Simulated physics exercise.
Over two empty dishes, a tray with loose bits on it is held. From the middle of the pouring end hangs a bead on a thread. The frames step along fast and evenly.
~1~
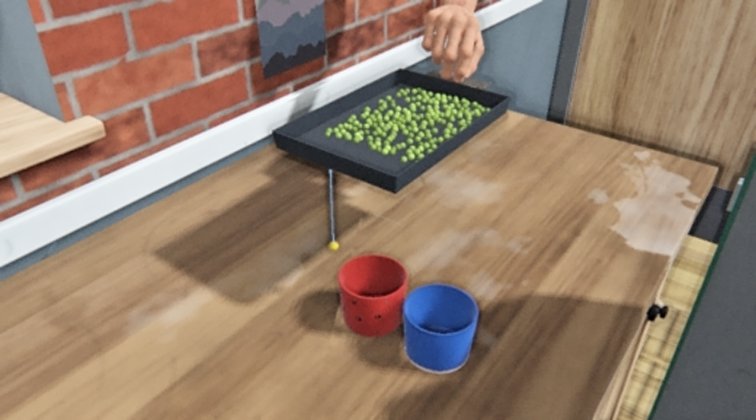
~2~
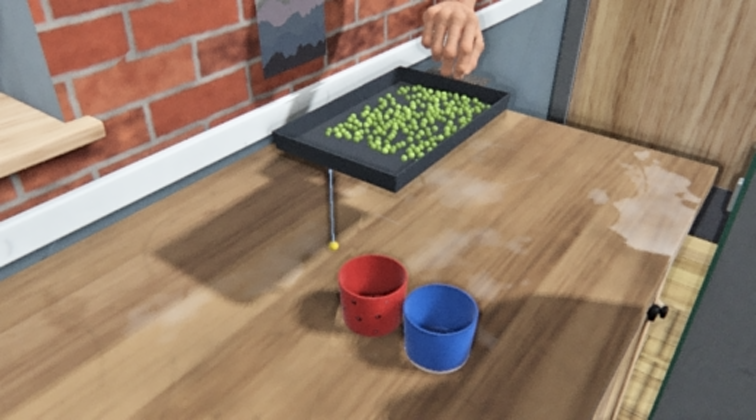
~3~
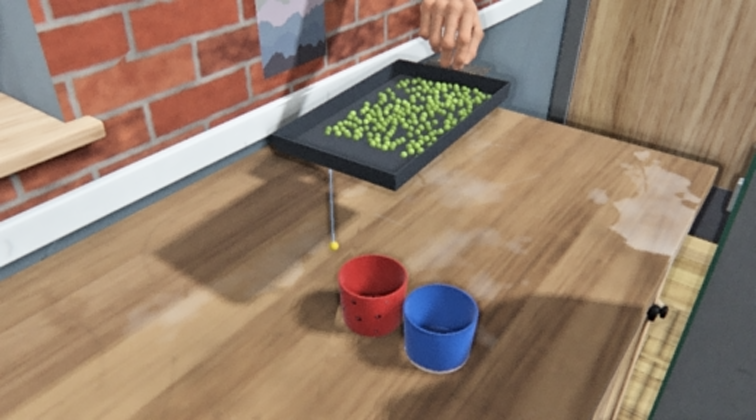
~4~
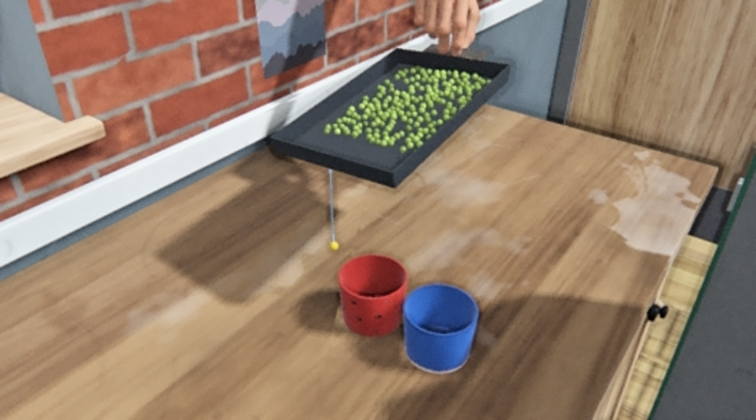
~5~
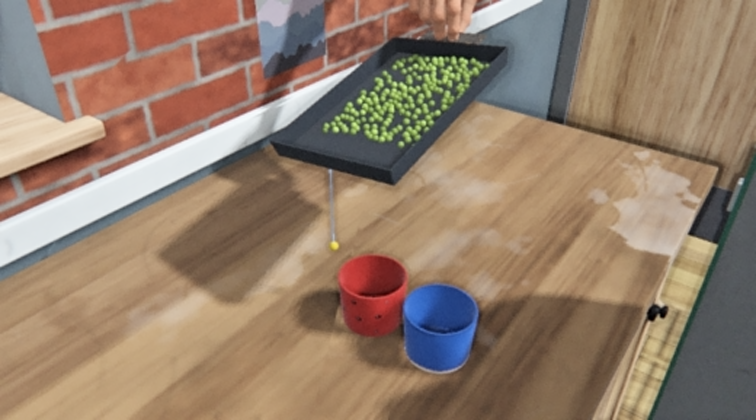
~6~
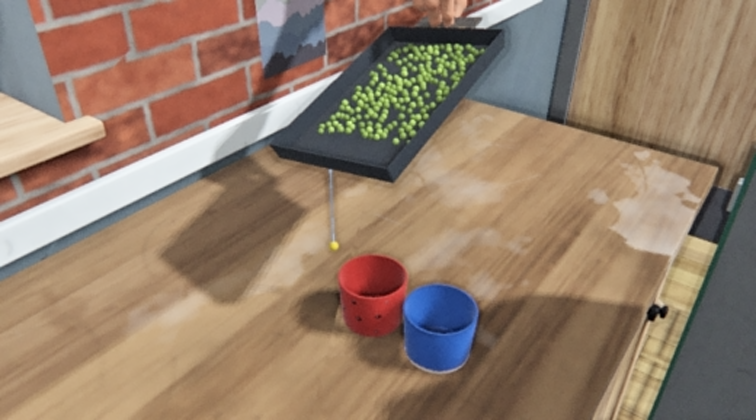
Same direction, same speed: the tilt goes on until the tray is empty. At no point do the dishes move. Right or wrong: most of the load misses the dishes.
Right, the dishes get under half.
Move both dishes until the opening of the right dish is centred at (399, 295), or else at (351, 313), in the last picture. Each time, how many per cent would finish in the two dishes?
In turn 0 and 0 in a hundred.
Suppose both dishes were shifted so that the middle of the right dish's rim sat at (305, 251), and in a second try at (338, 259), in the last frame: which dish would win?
Result, first place: The righthand one; second place: The lefthand one.
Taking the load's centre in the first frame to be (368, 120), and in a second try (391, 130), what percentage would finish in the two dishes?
Roughly 0 and 0 percent, in that order.
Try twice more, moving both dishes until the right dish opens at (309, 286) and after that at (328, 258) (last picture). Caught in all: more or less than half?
The first place gets a lesser share, the second the greater share.
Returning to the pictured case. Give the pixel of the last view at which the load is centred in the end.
I'd mark it at roughly (257, 283).
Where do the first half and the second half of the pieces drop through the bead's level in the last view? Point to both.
First part (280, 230), rest (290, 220).
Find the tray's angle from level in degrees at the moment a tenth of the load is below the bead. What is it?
About 70 degrees.
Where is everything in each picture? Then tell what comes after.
The first picture shows corners of the pouring end (276, 130) and (396, 175), level; middle of the load (413, 123), dried peas; left dish (352, 311); right dish (420, 347); bead on its thread (333, 246).
The second picture shows corners of the pouring end (275, 131) and (395, 174), level; middle of the load (413, 121).
The third picture shows corners of the pouring end (274, 133) and (394, 173), tipped barely, lowest at the left corner; middle of the load (413, 116).
The fourth picture shows corners of the pouring end (273, 136) and (392, 170), tipped a little, lowest at the left corner; middle of the load (412, 107).
The fifth picture shows corners of the pouring end (273, 140) and (390, 168), tipped clearly, lowest at the left corner; middle of the load (409, 99).
The sixth picture shows corners of the pouring end (272, 143) and (387, 166), tipped clearly, lowest at the left corner; middle of the load (404, 92), about a tenth on the move; left dish (352, 311); right dish (420, 347).
Just after the last frame, tray tipped steeply; the larger part on the tray; just a few outside both; about a tenth in the air.
A moment on, tray tipped past a quarter turn; roughly half on the tray; roughly a third outside both; about a tenth in the air.
Further on, tray tipped past a quarter turn; every one outside both.
When it is over, tray tipped past a quarter turn; not one in the right dish; not one in the left dish; every one outside both.
